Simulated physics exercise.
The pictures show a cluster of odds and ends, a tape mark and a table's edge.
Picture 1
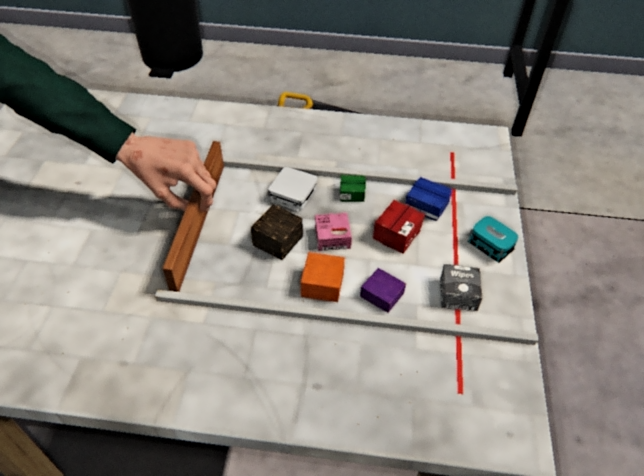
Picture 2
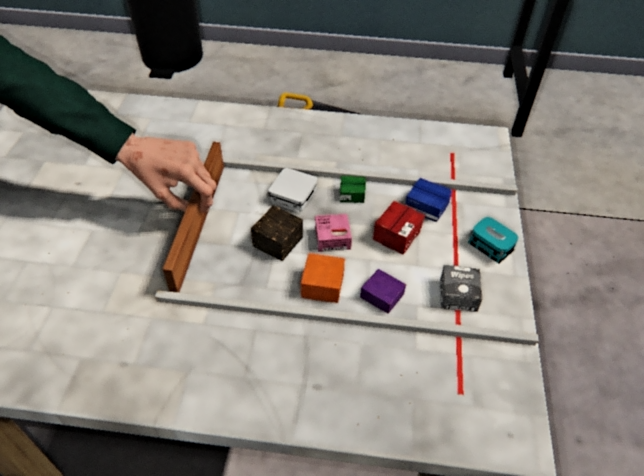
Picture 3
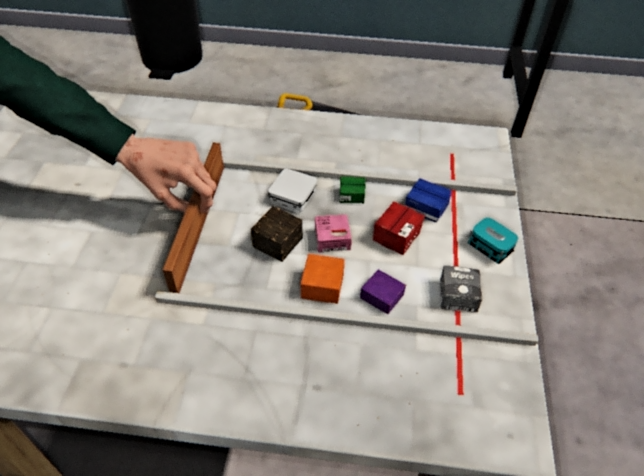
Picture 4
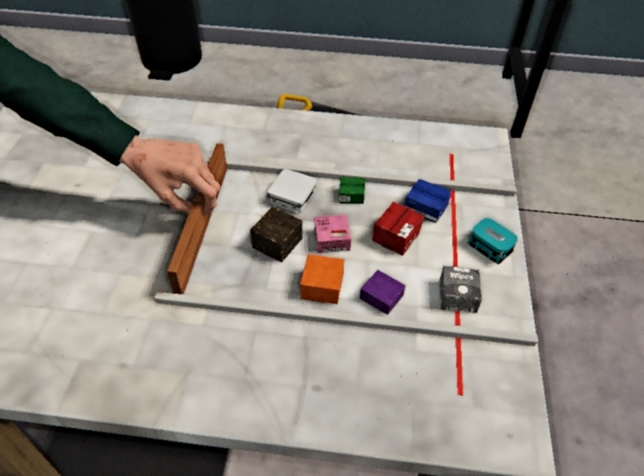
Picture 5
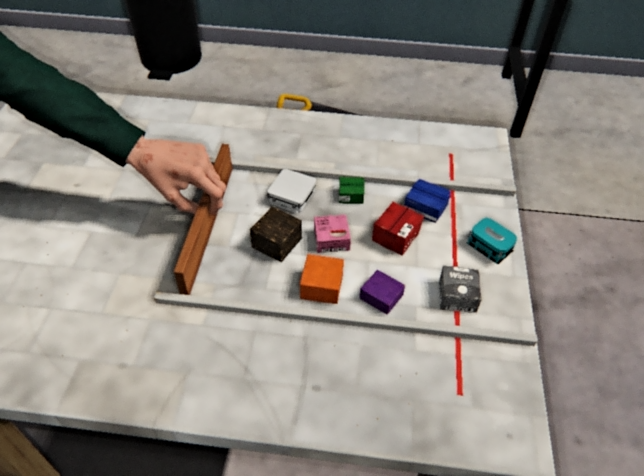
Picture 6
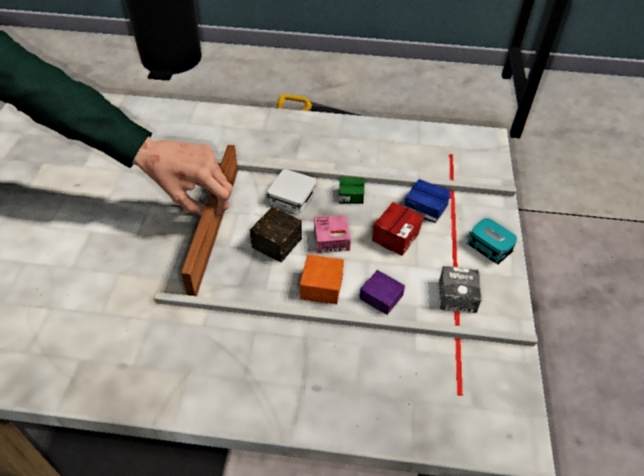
A hand in a dark green sleeve holds an upright wooden board at the left of a pale tabletop, seen from above at an angle. Between two thin rails sit white, green, brown, pink, orange, purple, red and blue items, with a grey box on a red tape line and a turquoise case beyond it. The hand slides the board slightly rightward while the items and view stay practically still.
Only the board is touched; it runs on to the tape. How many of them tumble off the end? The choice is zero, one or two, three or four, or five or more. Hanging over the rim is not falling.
In the end the number that fall off is three or four.
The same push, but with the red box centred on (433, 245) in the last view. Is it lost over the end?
It is lost.
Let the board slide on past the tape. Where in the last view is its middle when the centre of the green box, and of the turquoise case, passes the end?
At (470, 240) for the green box; at (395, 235) for the turquoise case.
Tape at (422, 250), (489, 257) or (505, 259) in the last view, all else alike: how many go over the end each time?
Down on the floor: 1, 7 and 7.
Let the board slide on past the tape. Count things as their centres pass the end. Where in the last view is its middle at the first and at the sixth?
Its middle is around (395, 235) and later (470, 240).
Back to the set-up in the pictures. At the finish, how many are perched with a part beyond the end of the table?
1 of them.
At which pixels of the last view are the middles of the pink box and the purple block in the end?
About (513, 247), and the other about (514, 300).
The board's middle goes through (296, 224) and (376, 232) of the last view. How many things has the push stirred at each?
The counts are 4 and 10.
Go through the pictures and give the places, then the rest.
In the first frame, turquoise case (493, 239); grey box (461, 287); blue box (428, 199); board (197, 212); tape (456, 252).
In the second frame, grey box (461, 288); green box (353, 189).
In the third frame, blue box (428, 200); white case (293, 191).
In the fourth frame, turquoise case (493, 241); orange block (323, 279).
In the fifth frame, grey box (460, 289); pink box (332, 234).
In the sixth frame, turquoise case (492, 241); grey box (460, 289); blue box (427, 201); board (213, 215); tape (455, 254).
A little later, none off yet; turquoise case at rest near (492, 241); grey box at rest near (460, 289); blue box at rest near (427, 201).
Next, none off yet; turquoise case shifted a little near (510, 242); grey box moving near (466, 291); blue box shifted about its own width near (462, 201).
When it is over, the number that fall off is three or four; down, red box, blue box, grey box and turquoise case.
